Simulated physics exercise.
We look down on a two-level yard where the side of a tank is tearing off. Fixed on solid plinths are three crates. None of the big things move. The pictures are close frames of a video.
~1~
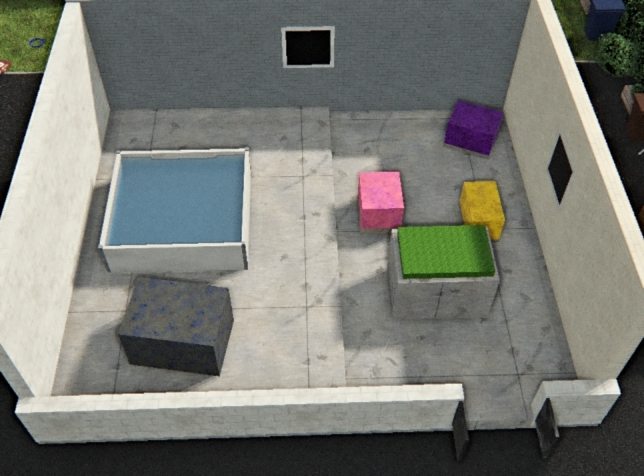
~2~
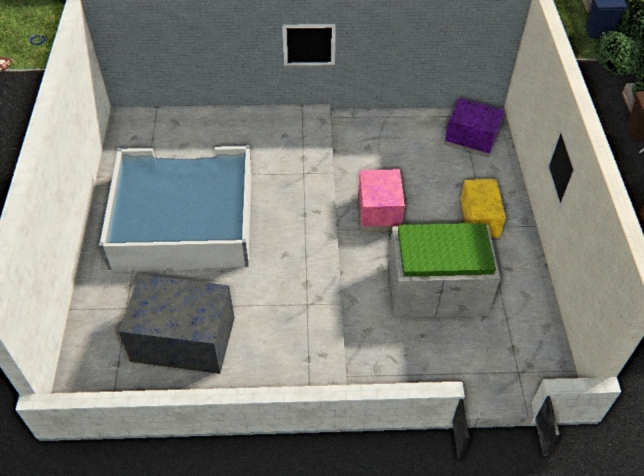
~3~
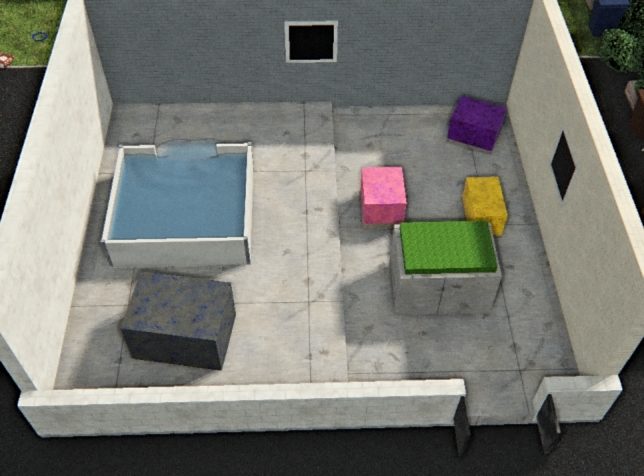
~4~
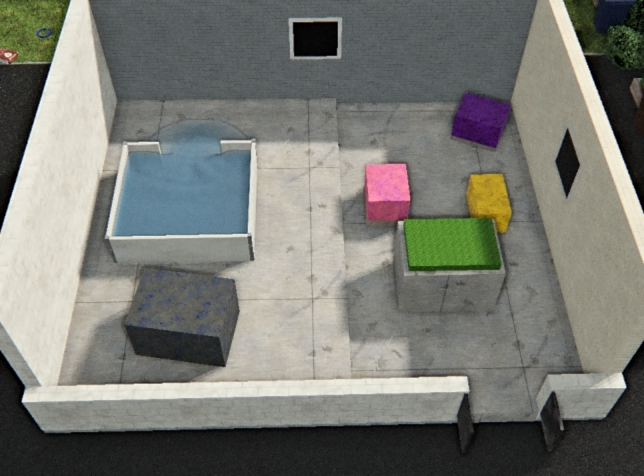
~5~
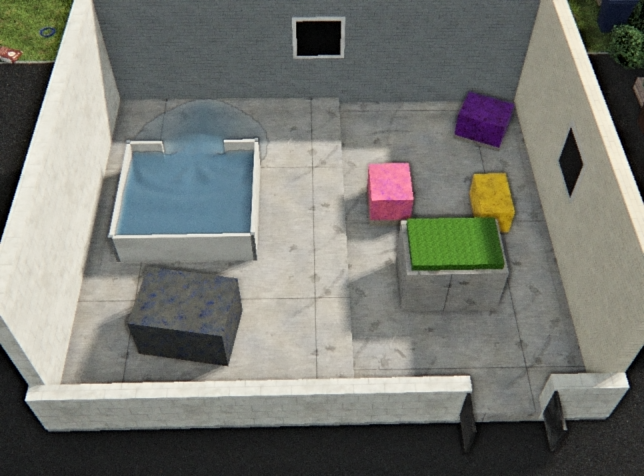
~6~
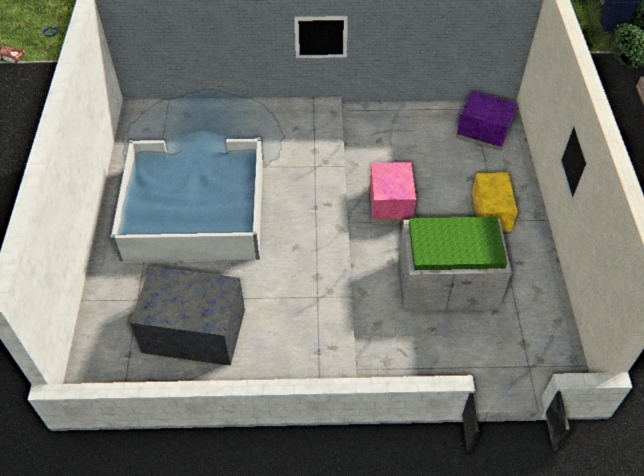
Water slips through a gap in the far side of a white-walled blue tank at the left of a walled yard, seen from high above, and fans out toward the back wall in a thin, widening sheet. A dark block sits in front, with pink, purple and yellow blocks and a green-topped grey box at right. The tank's water ripples as the view shifts slightly.
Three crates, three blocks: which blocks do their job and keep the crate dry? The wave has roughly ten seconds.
My prediction: The yellow crate is going to get water on it. The pink crate is going to stay free of water. The purple crate is going to get water on it.
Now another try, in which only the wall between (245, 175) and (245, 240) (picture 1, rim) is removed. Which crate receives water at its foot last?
My pick is the one in purple.
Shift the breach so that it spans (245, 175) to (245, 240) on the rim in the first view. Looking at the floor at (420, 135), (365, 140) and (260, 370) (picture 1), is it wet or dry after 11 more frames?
Spot one: Reached by the flood. Spot two: Reached by the flood. Spot three: Spared by the leak.
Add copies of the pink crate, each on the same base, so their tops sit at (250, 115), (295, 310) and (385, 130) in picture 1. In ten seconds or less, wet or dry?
Going through them in order, the first is overtopped, the second is not reached and the third is not reached.
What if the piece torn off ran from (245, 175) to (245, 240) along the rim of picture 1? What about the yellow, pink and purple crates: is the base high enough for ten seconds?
Result - yellow one is hit by the flood; pink one is hit by the flood; purple one is hit by the flood.
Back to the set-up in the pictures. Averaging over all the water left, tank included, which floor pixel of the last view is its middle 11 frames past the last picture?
Around pixel (205, 176).
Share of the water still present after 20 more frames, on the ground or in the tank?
I make it 100 per cent.
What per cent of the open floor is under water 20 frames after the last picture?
By my count, 40 percent.
A moment on, water covers 10 % of the floor; the yellow crate not reached, the pink crate not reached, the purple crate not reached.
Next, water covers 20 % of the floor; the yellow crate not reached, the pink crate not reached, the purple crate not reached.
Then, water covers 40 % of the floor; the yellow crate not reached, the pink crate water round its plinth, the purple crate water round its plinth.
Later, water covers 60 % of the floor; the yellow crate water round its plinth, the pink crate water round its plinth, the purple crate water round its plinth.
In the end, water covers 80 % of the floor; the yellow crate was topped, the pink crate stayed above the water, the purple crate was topped.
